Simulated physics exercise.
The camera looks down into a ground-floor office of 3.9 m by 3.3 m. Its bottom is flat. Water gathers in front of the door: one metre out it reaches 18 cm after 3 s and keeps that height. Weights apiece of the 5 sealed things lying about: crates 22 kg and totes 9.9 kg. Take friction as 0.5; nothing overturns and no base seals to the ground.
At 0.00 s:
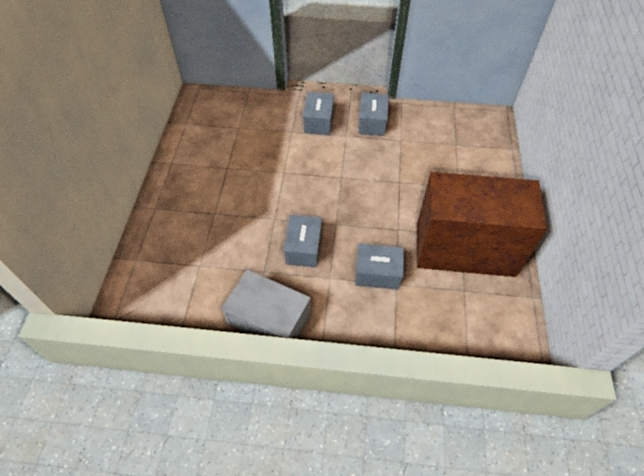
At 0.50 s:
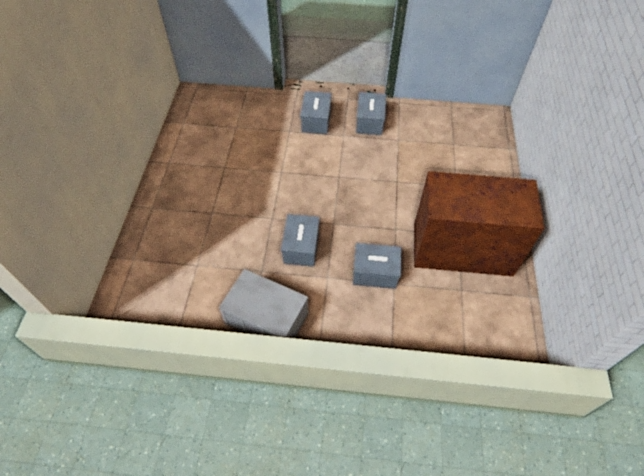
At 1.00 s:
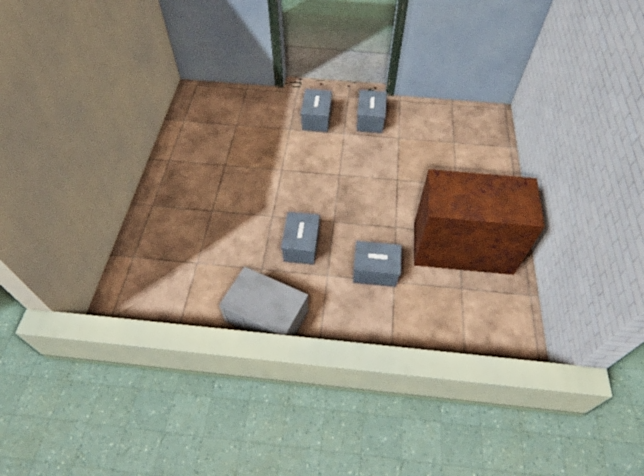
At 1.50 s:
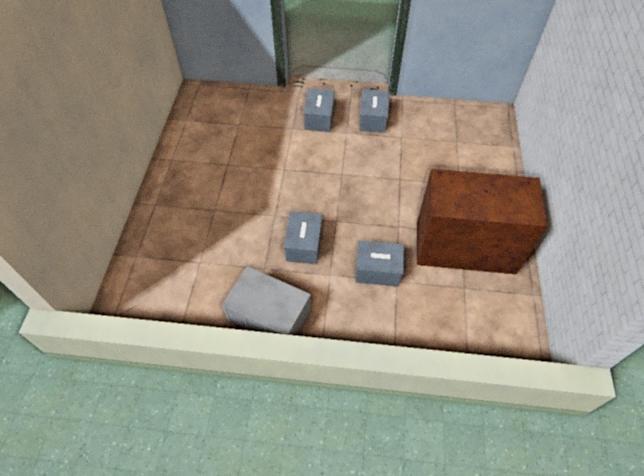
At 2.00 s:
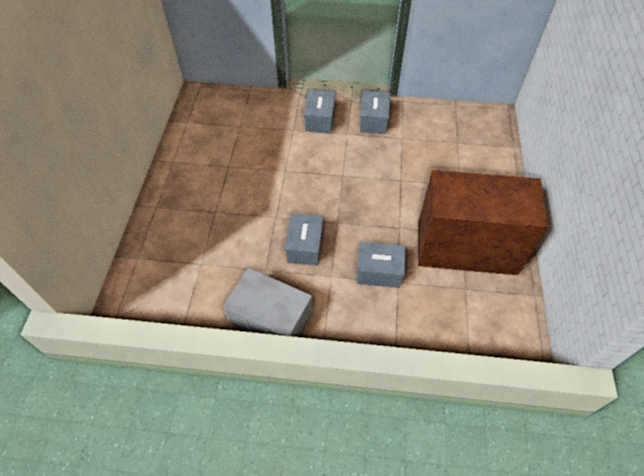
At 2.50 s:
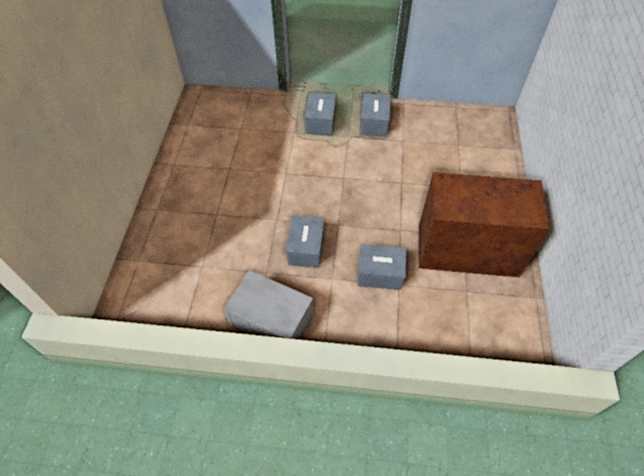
Pale paving turning green outside a walled room, then a shallow film of water spreading in from the doorway around unmoving boxes.
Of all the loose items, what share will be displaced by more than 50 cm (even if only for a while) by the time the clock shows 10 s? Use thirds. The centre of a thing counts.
It is at least two thirds.
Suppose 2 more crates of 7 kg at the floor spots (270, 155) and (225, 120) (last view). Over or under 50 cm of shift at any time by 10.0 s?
In turn: More, under.
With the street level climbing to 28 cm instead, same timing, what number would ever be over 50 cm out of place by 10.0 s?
Then 5.
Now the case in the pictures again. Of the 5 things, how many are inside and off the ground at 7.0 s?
I count 1.
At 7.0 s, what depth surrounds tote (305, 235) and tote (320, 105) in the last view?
About 5 and 5 cm.
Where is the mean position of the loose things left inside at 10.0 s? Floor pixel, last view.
At about (342, 241).
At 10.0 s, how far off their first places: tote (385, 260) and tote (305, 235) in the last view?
In that order: 120 cm, 120 cm.
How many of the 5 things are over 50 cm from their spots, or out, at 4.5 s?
I count 2.
After 3.5 s 0 of 5 are over 50 cm from their spots; 0 afloat.
After 4.5 s 2 of 5 are over 50 cm from their spots; 0 afloat.
After 7.0 s 3 of 5 are over 50 cm from their spots; 1 afloat.
After 10.0 s 5 of 5 are over 50 cm from their spots, and 5 have been at some point; 4 afloat.
